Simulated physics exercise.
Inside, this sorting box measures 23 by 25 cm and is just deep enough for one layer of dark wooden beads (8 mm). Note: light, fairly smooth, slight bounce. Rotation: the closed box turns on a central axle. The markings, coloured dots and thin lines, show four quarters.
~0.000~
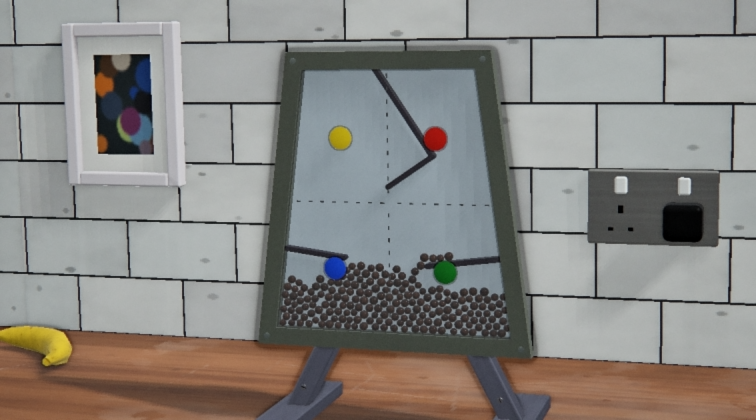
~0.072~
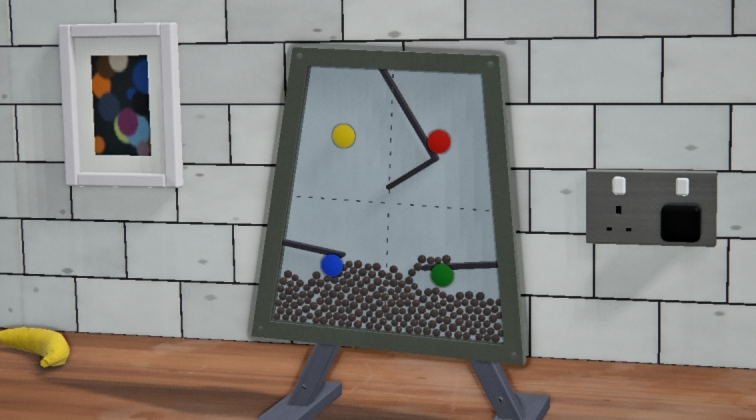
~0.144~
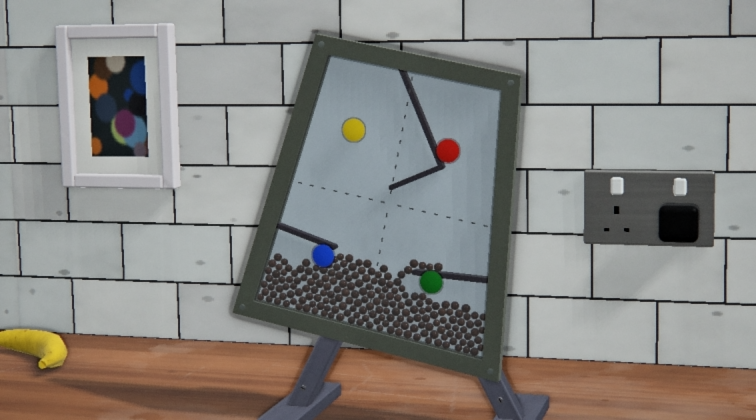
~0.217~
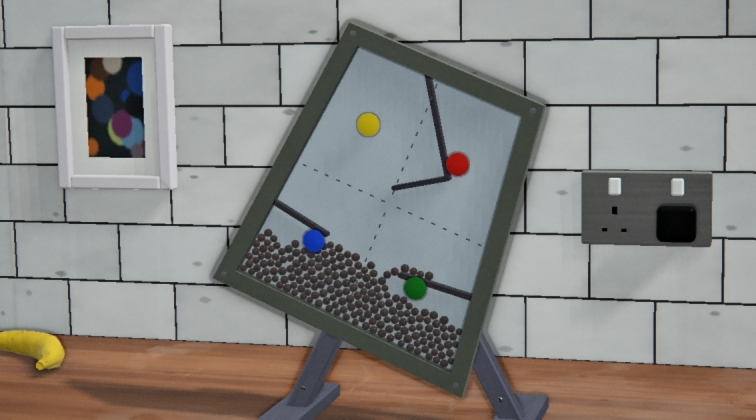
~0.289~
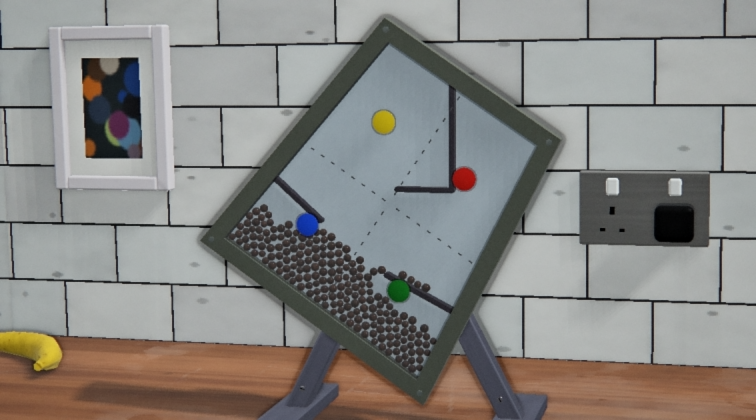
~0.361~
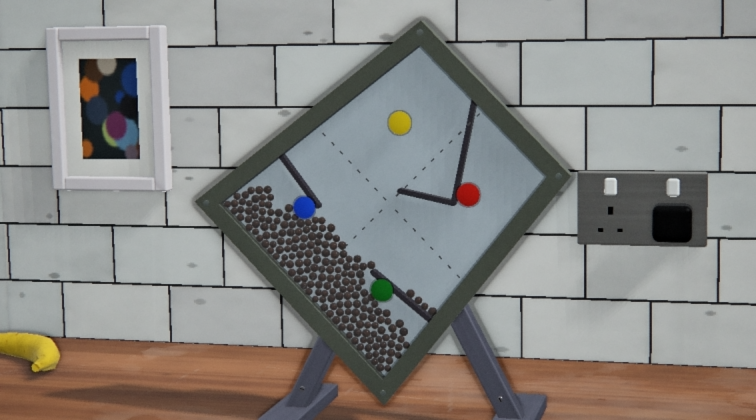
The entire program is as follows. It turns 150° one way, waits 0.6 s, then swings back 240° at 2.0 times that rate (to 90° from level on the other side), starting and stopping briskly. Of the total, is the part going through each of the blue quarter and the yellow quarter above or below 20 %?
Blue quarter - above, yellow quarter - above.
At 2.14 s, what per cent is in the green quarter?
Around 55 percent.
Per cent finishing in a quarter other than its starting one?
Estimate: Roughly 70 %.
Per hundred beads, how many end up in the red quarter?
Around 5 in a hundred.
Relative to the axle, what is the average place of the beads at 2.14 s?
Offset: Approx. 6 cm right, 5 cm below.
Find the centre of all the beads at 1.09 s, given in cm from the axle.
Position estimate: Left 6 cm, below 2 cm.
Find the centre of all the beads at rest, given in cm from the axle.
About 3 cm right and 7 cm below.
After 1.09 s, it stands 150° clockwise; the beads' middle is 6 cm left of and 2 cm below the centre; red 40 %, green 60 %.
After 2.14 s, it stands 30° clockwise; the beads' middle is 6 cm right of and 5 cm below the centre; red 45 %, green 55 %.
After 2.59 s, it stands 90° anticlockwise; the beads' middle is 5 cm right of and 6 cm below the centre; red 5 %, blue 70 %, green 10 %, yellow 15 %.
All still by 3.4 s, it stands 90° anticlockwise; red 5 %, blue 70 %, green 0 %, yellow 25 %.
